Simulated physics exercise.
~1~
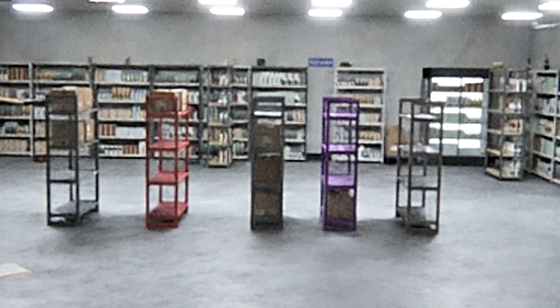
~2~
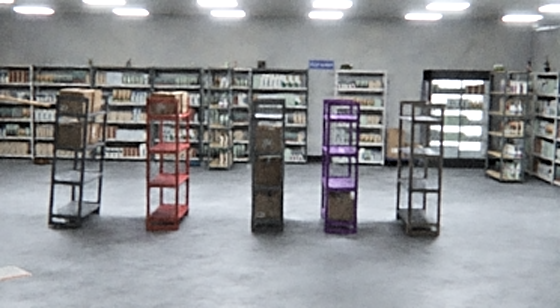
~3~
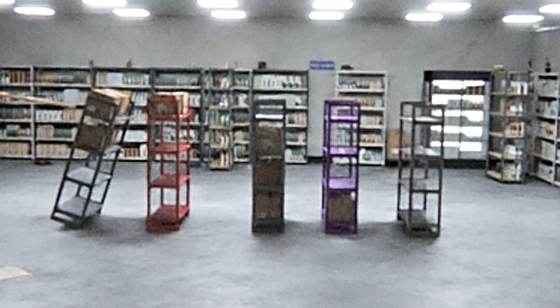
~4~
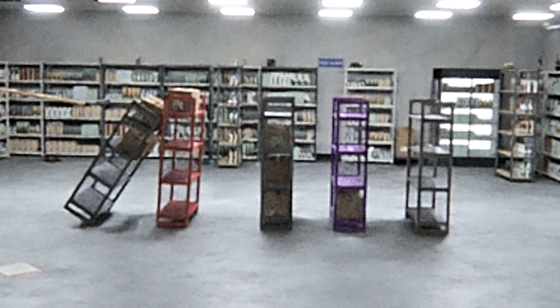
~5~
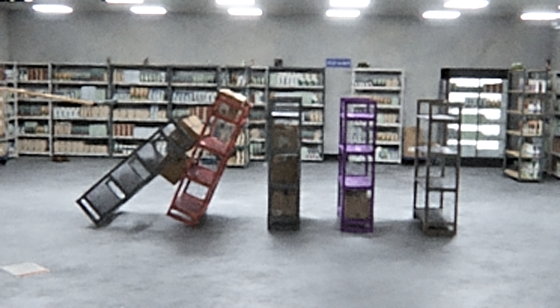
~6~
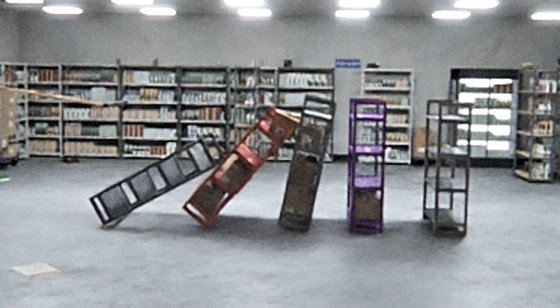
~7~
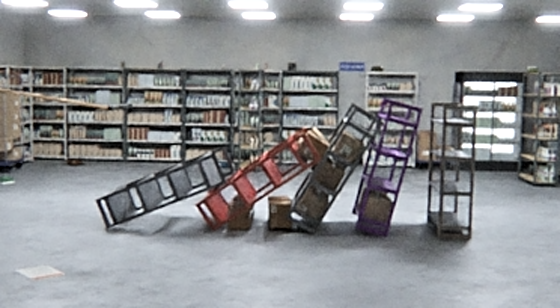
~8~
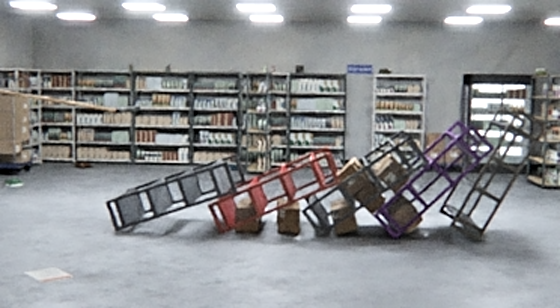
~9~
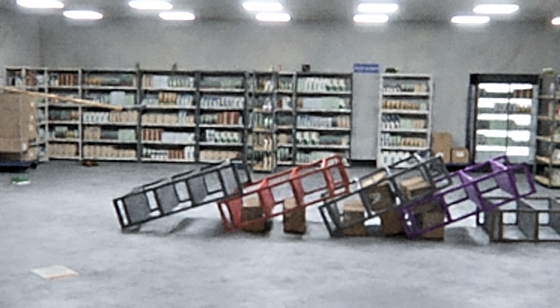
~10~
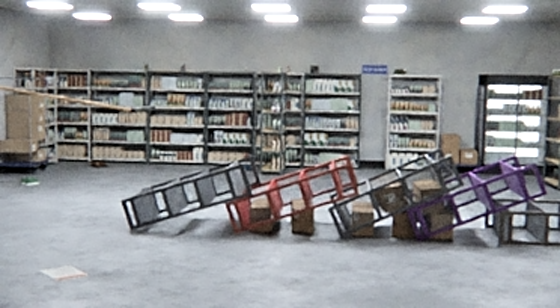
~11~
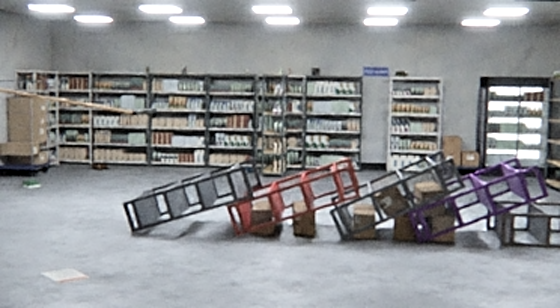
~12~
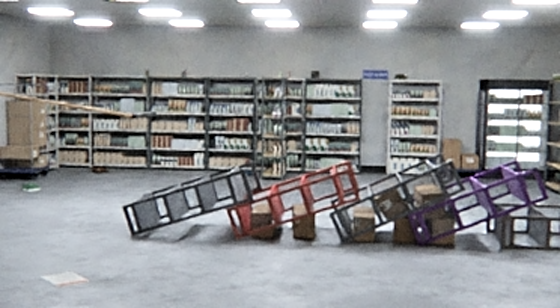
In a shop lined with full shelves, the leftmost of five open racks tipped right into the red one, and each knocked over the next, spilling cartons, until the last lay flat and the other four rested slanted in a row.
